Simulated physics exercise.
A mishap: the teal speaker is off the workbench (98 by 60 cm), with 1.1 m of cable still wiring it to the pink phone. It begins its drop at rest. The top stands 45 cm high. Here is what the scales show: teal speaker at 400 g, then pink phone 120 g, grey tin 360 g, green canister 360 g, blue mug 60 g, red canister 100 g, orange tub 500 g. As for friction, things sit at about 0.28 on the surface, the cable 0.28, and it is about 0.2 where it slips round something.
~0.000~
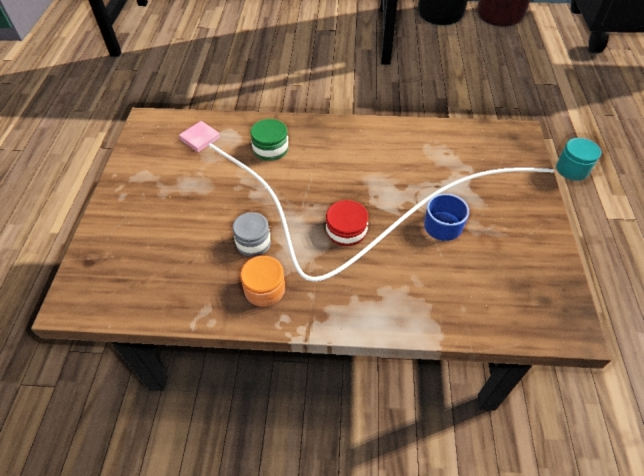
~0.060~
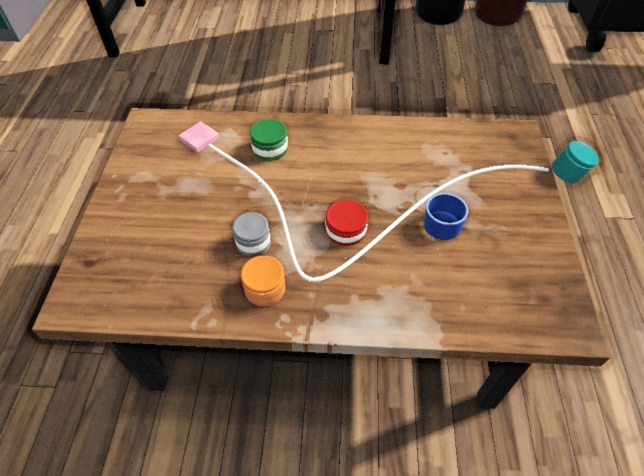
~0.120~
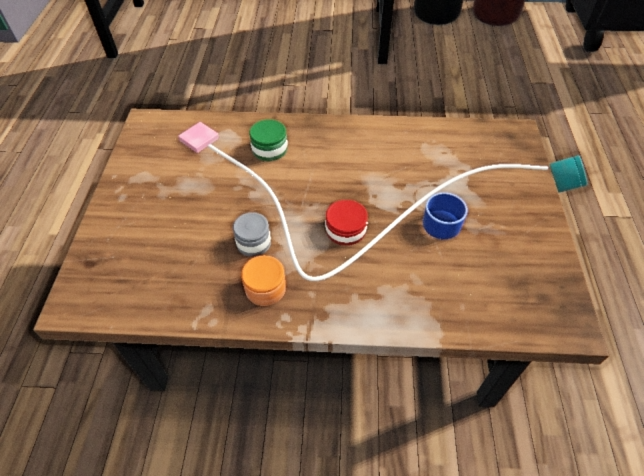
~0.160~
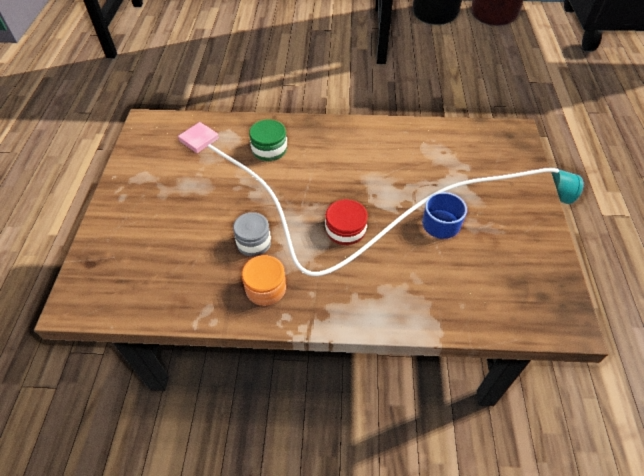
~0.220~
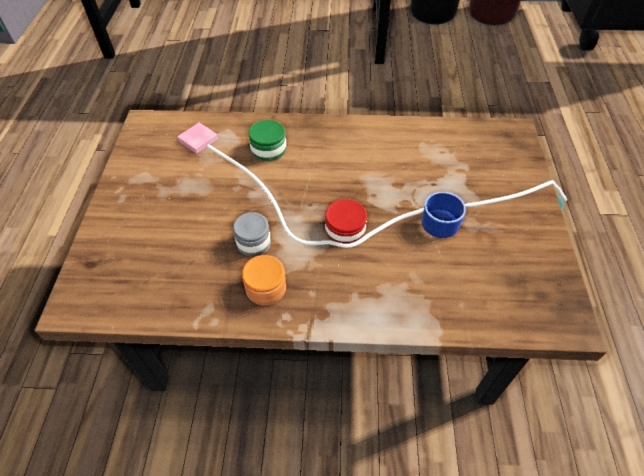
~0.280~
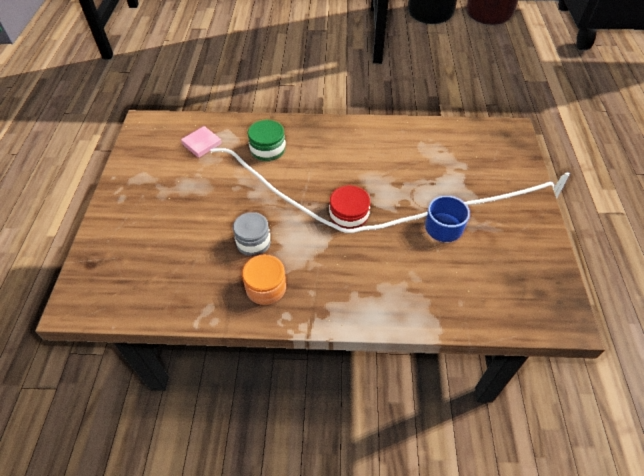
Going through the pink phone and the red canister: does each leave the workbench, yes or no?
Pink phone: No; red canister: Yes.
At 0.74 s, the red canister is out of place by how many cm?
About: Red canister over the edge.
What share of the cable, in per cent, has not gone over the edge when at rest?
Some 50 per cent of it.
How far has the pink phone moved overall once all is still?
Net displacement - pink phone 40 cm.
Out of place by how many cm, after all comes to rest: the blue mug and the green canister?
Net displacement - blue mug 4 cm, green canister 0 cm.
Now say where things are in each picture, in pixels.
The first frame shows shows, pink phone (199, 134); red canister (347, 215); cable runs through (508, 170) (350, 263) (287, 232) (245, 167).
The second frame shows shows, teal speaker (580, 152); cable runs through (503, 167) (349, 263) (244, 168).
The third frame shows shows, teal speaker (568, 174); cable runs through (502, 166) (349, 262) (244, 168).
The fourth frame shows shows, teal speaker (561, 187); cable runs through (518, 175) (353, 257) (244, 168).
The fifth frame shows shows, teal speaker (546, 211); cable runs through (380, 229) (243, 168).
The sixth frame shows shows, pink phone (201, 139); red canister (350, 200); cable runs through (511, 195) (412, 218) (316, 217) (248, 167).
By 0.5 s, the cable's tail end at (292, 184); red canister 36 cm off its start, pink phone 25 cm off its start, blue mug 3 cm off its start.
By 0.7 s, the cable's tail end at (326, 203); red canister over the edge, pink phone 37 cm off its start, blue mug 3 cm off its start.
By 1.0 s, the cable's tail end at (330, 205); red canister over the edge, pink phone 39 cm off its start at (331, 214), blue mug 3 cm off its start at (456, 217).
By 1.2 s, the cable's tail end at (330, 205); red canister over the edge, pink phone 39 cm off its start, blue mug 3 cm off its start.
By 2.4 s, the cable's tail end at (330, 205); red canister over the edge, pink phone 39 cm off its start at (331, 214), blue mug 3 cm off its start at (456, 217), teal speaker over the edge.
